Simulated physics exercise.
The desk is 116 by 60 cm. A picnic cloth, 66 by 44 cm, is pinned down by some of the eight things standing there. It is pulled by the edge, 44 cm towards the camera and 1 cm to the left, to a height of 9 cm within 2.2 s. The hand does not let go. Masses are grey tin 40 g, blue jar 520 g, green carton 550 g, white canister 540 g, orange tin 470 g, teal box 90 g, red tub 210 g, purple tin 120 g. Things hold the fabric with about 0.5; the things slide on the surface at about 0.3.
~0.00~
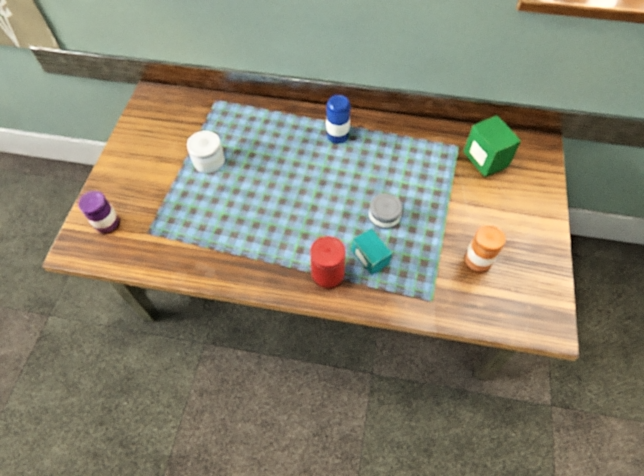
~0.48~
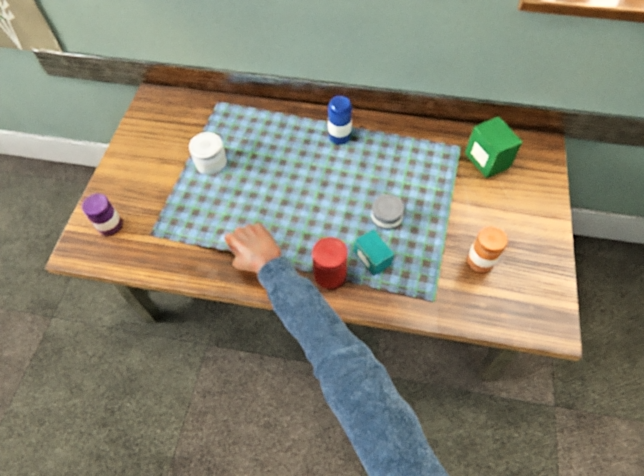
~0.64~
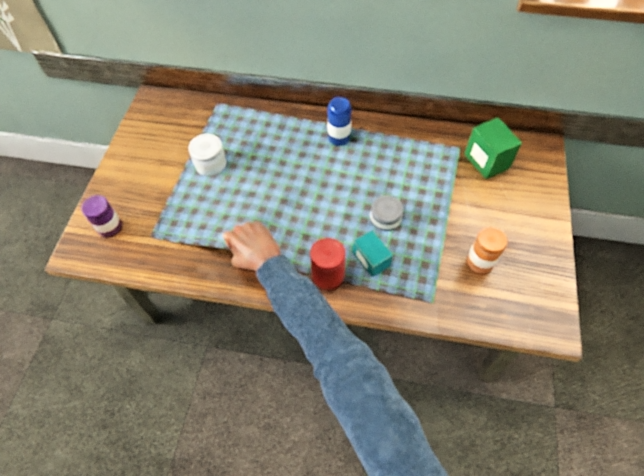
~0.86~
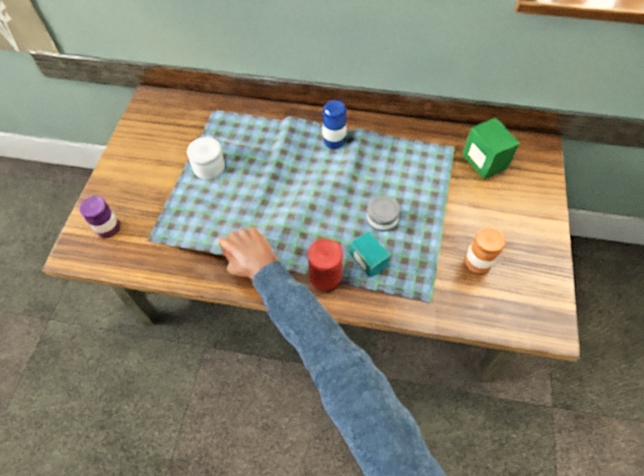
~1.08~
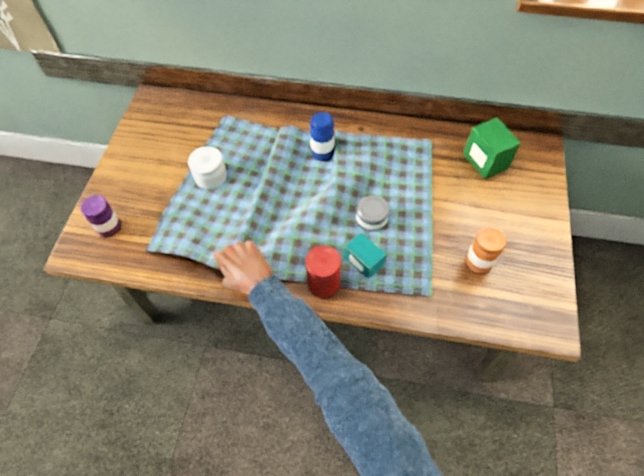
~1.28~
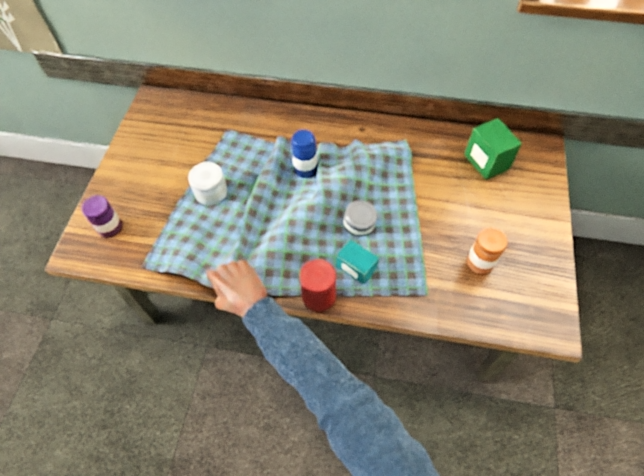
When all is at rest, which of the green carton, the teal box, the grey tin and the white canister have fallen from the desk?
In order: The green carton keeps to the top; the teal box falls off; the grey tin falls off; the white canister drops off.
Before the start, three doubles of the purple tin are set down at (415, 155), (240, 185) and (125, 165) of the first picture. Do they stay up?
In that order: Drops off, drops off, stays up.
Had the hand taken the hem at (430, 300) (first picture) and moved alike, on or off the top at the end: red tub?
In that case: Red tub goes over.
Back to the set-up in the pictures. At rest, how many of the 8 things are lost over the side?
5 of them.
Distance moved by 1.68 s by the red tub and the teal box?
Red tub over the edge, teal box 15 cm.
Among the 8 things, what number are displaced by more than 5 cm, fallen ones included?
I count 5.
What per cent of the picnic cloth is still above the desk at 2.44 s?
About 25 per cent.
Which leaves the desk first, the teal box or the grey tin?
The teal one.
At 1.7 s, 85 % of the picnic cloth is still over the top; white canister 20 cm off its start, grey tin 16 cm off its start, teal box 13 cm off its start.
At 2.1 s, 55 % of the picnic cloth is still over the top; white canister 32 cm off its start, grey tin 29 cm off its start, teal box over the edge.
At 2.4 s, 25 % of the picnic cloth is still over the top; white canister over the edge, grey tin over the edge, teal box over the edge.
At 2.8 s, 0 % of the picnic cloth is still over the top; white canister over the edge, grey tin over the edge, teal box over the edge.
At 4.4 s, 0 % of the picnic cloth is still over the top; white canister over the edge, grey tin over the edge, teal box over the edge, green carton 0 cm off its start at (497, 135).
